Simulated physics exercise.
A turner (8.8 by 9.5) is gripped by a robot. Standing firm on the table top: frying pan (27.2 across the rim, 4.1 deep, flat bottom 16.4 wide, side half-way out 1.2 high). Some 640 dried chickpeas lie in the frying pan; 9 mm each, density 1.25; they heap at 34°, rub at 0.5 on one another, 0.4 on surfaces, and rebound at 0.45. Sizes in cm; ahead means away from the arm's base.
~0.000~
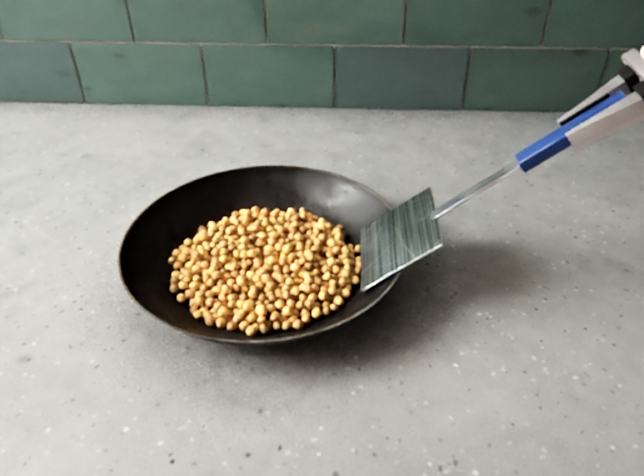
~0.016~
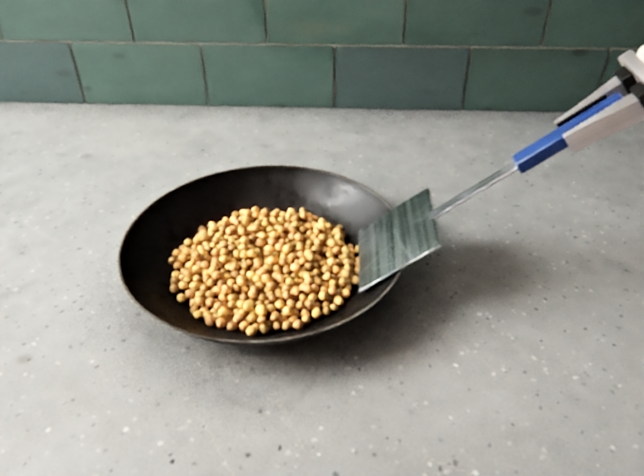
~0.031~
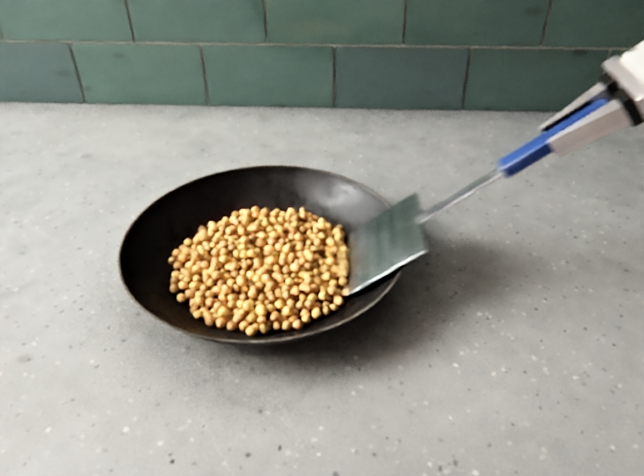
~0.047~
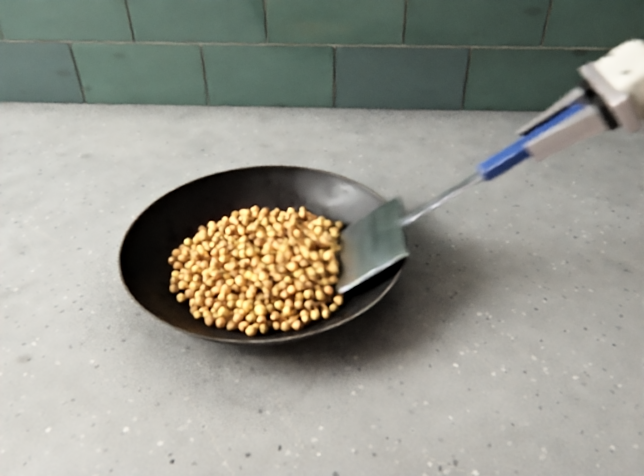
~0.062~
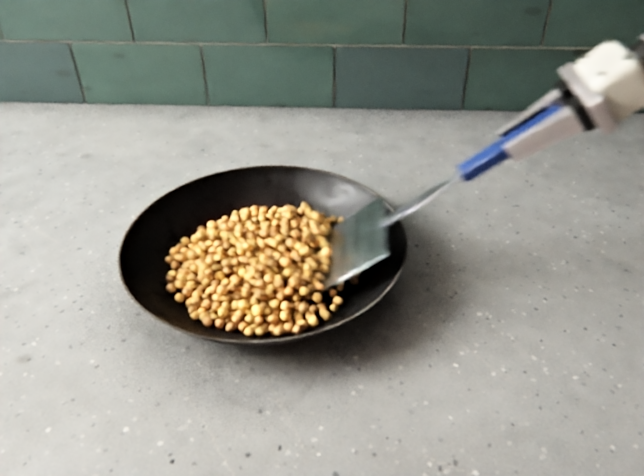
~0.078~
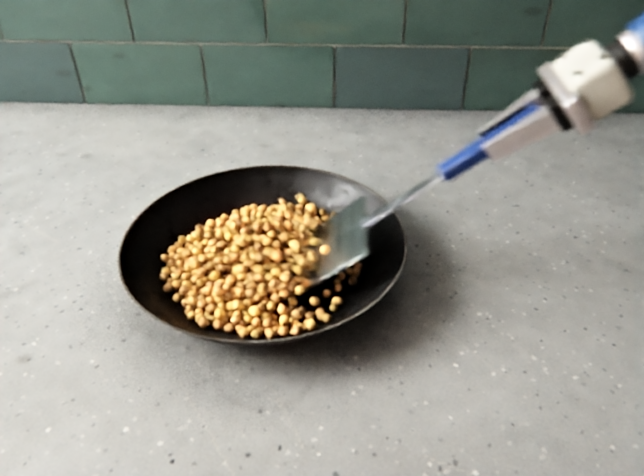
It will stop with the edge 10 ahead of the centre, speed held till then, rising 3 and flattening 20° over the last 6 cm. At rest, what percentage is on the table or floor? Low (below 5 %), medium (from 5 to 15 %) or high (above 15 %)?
On the table or floor the share is high, above 15 %.
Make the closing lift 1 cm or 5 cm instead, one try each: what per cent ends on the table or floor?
Some 30 and 20 per cent.
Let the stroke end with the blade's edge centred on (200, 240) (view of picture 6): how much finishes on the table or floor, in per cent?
About 10 per cent.
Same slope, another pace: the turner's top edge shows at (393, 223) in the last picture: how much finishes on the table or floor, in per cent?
Some 20 per cent.
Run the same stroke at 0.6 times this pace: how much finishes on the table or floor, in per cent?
About 15 per cent.
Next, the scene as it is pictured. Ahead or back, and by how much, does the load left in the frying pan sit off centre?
About 4.0 cm ahead.
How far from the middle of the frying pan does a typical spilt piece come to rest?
Some 38 cm.
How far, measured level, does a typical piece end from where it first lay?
About 5 cm.
After 0.12 s, sloping 40°, highest piece 7 above the table; 639 in the frying pan.
After 0.15 s, sloping 34°, highest piece 8 above the table; 639 in the frying pan.
After 0.37 s, sloping 20°, highest piece 12 above the table; 468 in the frying pan, 90 on the table or floor, 81 on the blade or in flight.
After 1.42 s, sloping 20°, highest piece 4 above the table; 468 in the frying pan, 171 on the table or floor.
At rest, 468 in the frying pan, 171 on the table or floor. That is 27 % on the table or floor.
